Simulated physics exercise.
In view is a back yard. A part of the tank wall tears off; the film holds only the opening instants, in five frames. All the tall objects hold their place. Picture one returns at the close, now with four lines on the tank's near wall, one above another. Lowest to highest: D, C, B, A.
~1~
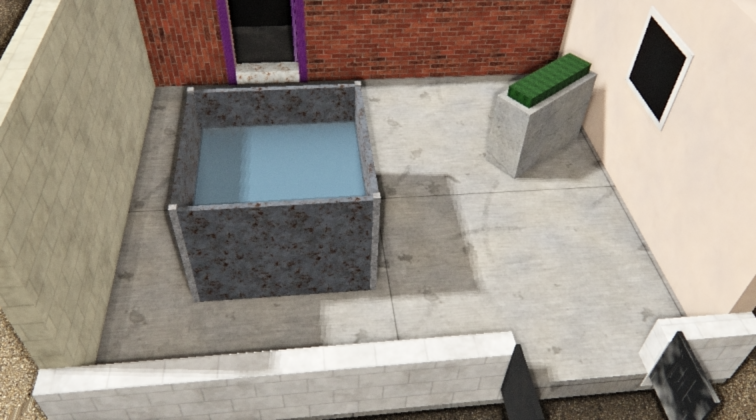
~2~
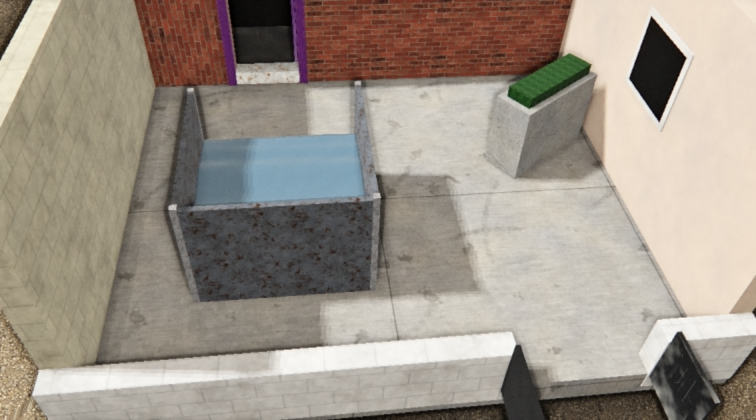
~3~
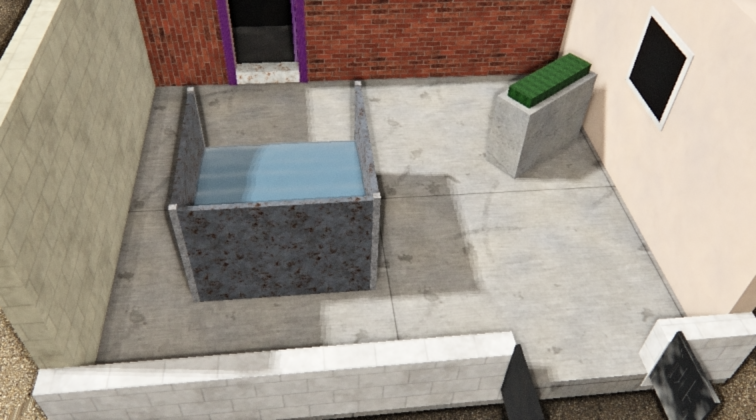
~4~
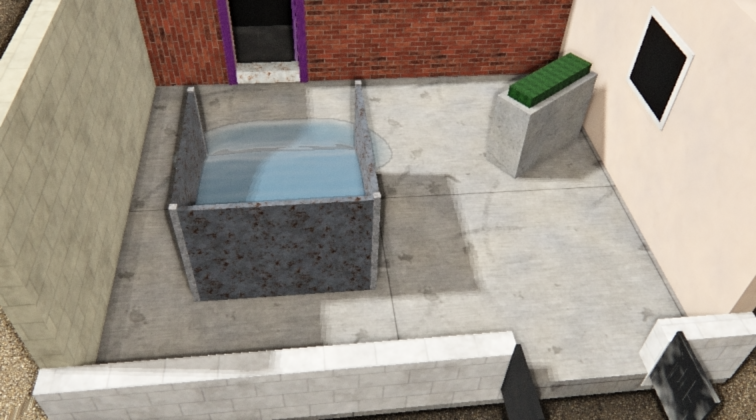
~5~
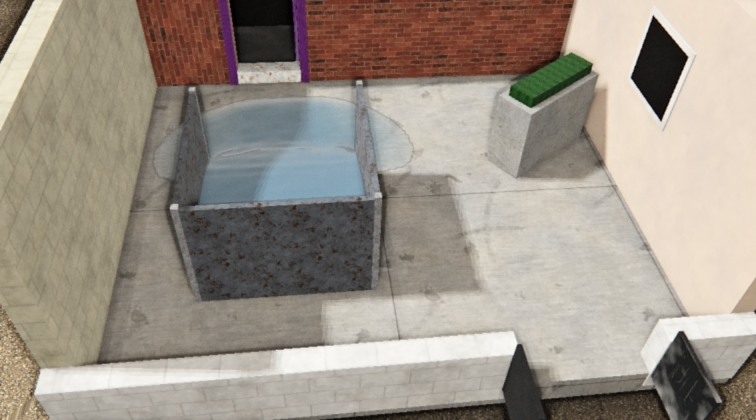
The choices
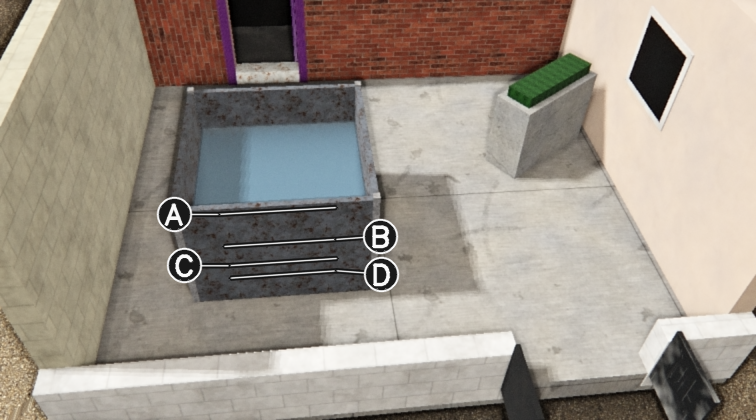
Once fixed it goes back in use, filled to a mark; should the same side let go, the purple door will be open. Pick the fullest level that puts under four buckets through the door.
Choose D.
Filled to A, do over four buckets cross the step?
Yes, it does.
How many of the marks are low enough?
One of them.
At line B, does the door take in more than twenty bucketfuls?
Yes, it does.
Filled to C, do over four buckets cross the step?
Yes, that goes wrong.
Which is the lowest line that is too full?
That would be C.
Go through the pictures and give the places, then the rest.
Water in the tank at rest, its middle at (279, 174); foot of the purple doorway at (269, 83); open gate at (587, 322), in the first picture.
Water covers 2 % of the ground, its front hidden from here, in the second picture.
Water covers 5 % of the ground, its front hidden from here, in the third picture.
Front seen at (375, 137), 10 % of the ground wet, in the fourth picture.
Front seen at (386, 120), 17 % of the ground wet, in the fifth picture.
On the marked copy, A at (277, 210); B at (280, 242); C at (283, 262); D at (284, 274); from the bottom up D, C, B, A.
With A, dozens of bucketfuls pour in.
With B, dozens of bucketfuls pour in.
With C, about 11 bucketfuls get in.
With D, a bucket or two gets in.
